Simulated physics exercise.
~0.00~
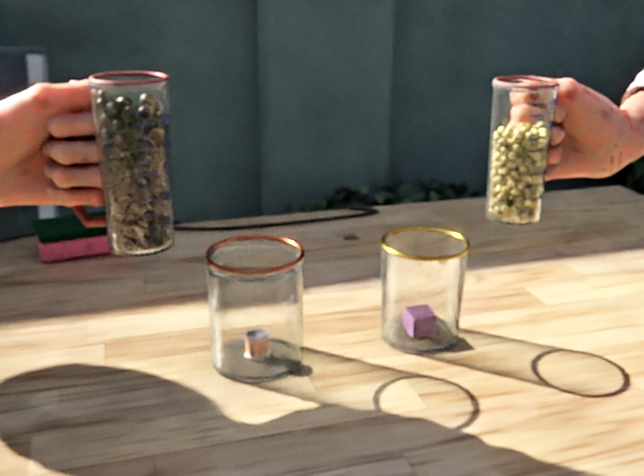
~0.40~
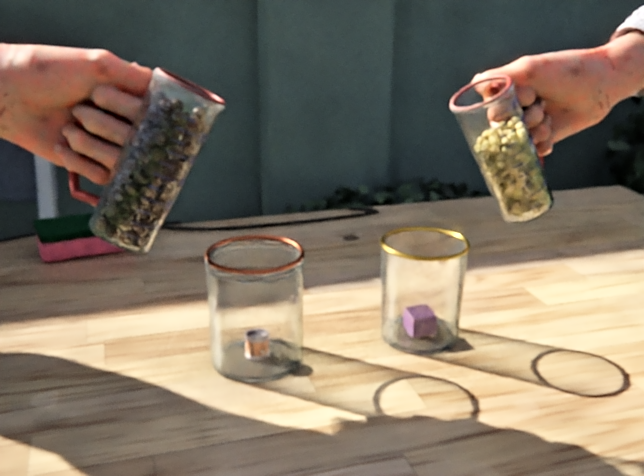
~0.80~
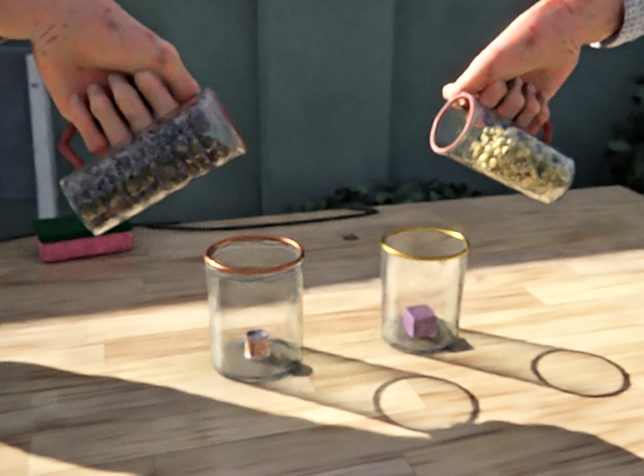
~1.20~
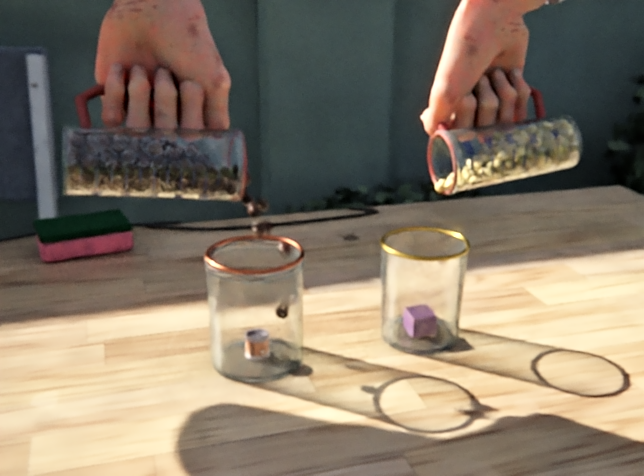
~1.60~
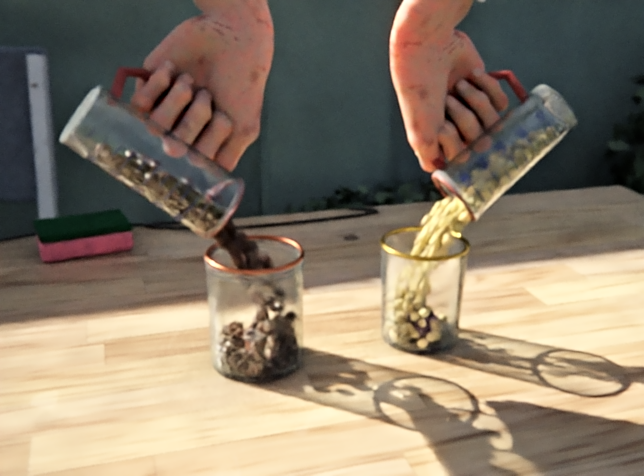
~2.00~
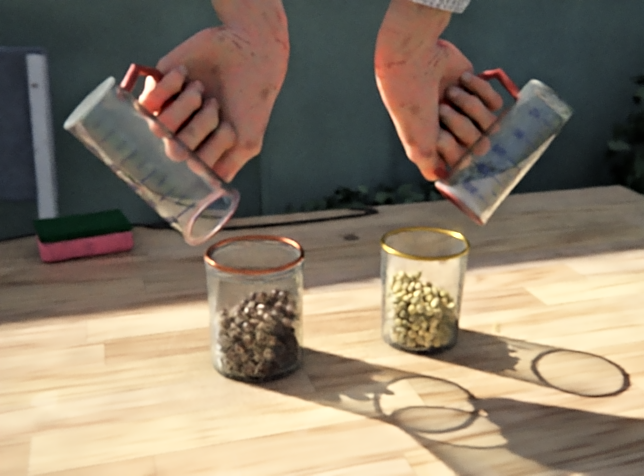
The clip shows two hands tipping clear cups over two glass containers on a wooden table, each holding a small cube. Dark pieces pour into the left container and pale yellowish ones into the right, until both cups are empty, the containers are about half full and the cubes are buried.
